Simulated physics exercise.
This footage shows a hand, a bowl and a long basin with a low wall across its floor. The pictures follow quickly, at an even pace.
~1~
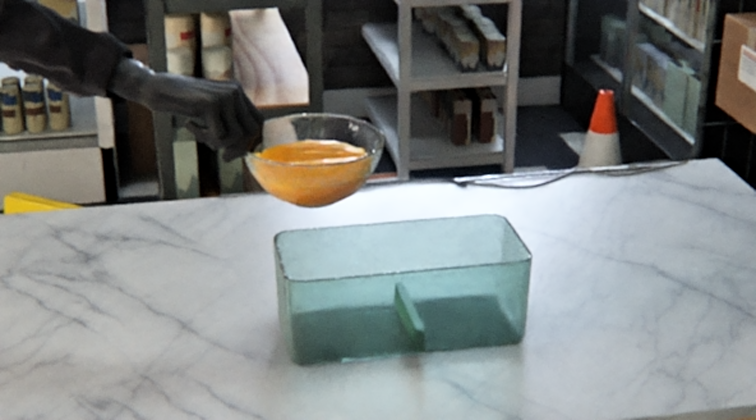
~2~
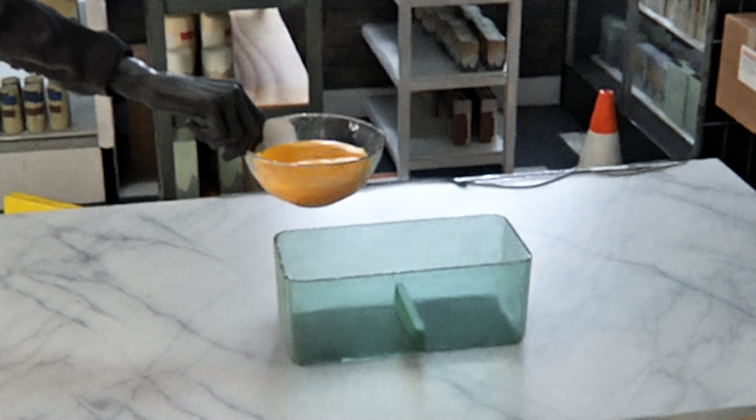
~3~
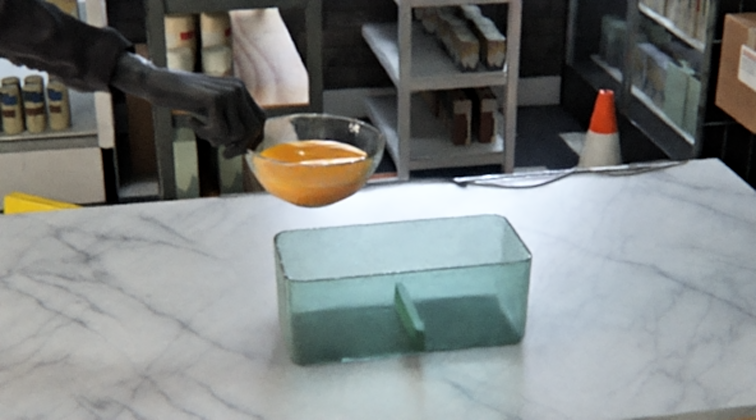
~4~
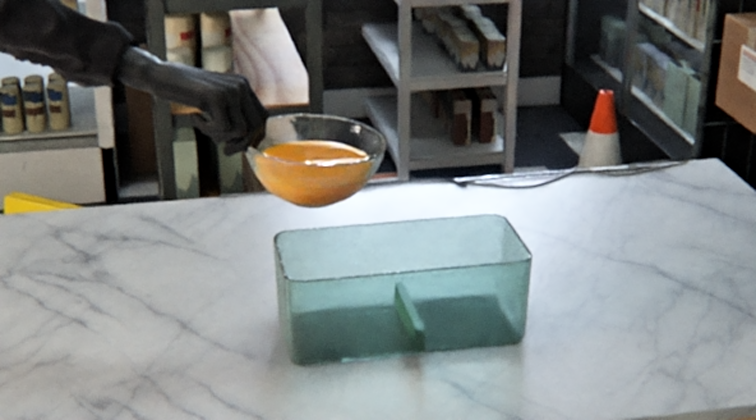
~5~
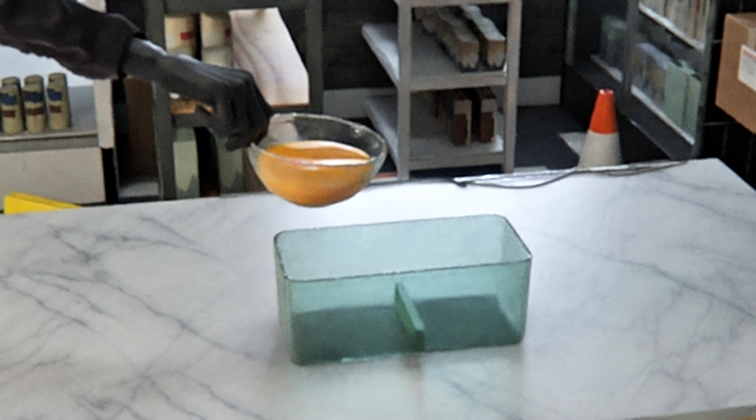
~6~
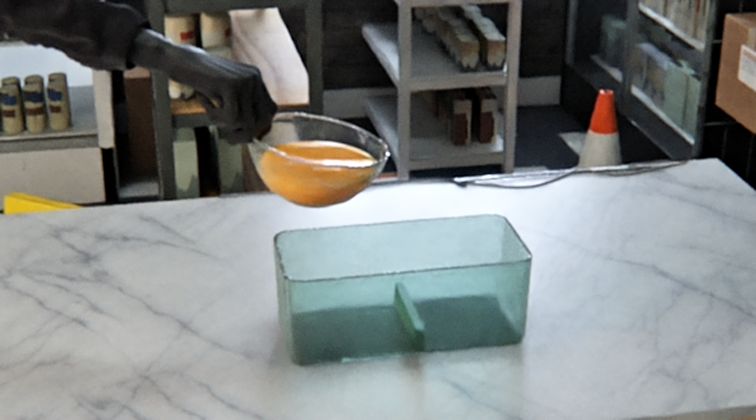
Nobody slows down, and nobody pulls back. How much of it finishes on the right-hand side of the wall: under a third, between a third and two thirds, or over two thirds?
Between a third and two thirds.
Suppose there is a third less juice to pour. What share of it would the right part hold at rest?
I'd put it at around 45 %.
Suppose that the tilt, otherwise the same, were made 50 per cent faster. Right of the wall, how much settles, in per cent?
I'd say close to 50 %.
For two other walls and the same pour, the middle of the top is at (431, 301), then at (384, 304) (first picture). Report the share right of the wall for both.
In turn some 20 and 80 in a hundred.
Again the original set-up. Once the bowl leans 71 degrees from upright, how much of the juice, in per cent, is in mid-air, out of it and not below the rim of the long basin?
It works out to about 35 percent.
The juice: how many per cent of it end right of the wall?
Close to 60 per cent.
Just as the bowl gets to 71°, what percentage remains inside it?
Near 40 percent is still in there.
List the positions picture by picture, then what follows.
In the first frame, it leans 0°; its right rim is at (382, 136); the juice meets the walls at (252, 164) and (372, 156); the long basin's rim runs from (280, 258) to (518, 237); the wall's top is at (409, 306).
In the second frame, it leans 0°; its right rim is at (382, 136); the juice meets the walls at (252, 164) and (372, 156).
In the third frame, it leans 2°; its right rim is at (383, 138); the juice meets the walls at (252, 164) and (372, 157).
In the fourth frame, it leans 4°; its right rim is at (384, 141); the juice meets the walls at (254, 163) and (372, 157).
In the fifth frame, it leans 8°; its right rim is at (385, 144); the juice meets the walls at (255, 162) and (373, 158).
In the sixth frame, it leans 12°; its right rim is at (386, 149); the juice meets the walls at (257, 162) and (376, 159).
A moment on, the bowl is tipped part way and 42 per cent is still to pour, 3 is left of the wall and 20 right of it.
Next, the bowl is tipped right over and 0 per cent is still to pour, 42 is left of the wall and 58 right of it.
Then the bowl is tipped right over and 0 per cent is still to pour, 42 is left of the wall and 58 right of it.
Later the bowl is tipped right over and 0 per cent is still to pour, 42 is left of the wall and 58 right of it.
At rest 42 per cent lies left of the wall, 58 right of it and 0 outside.
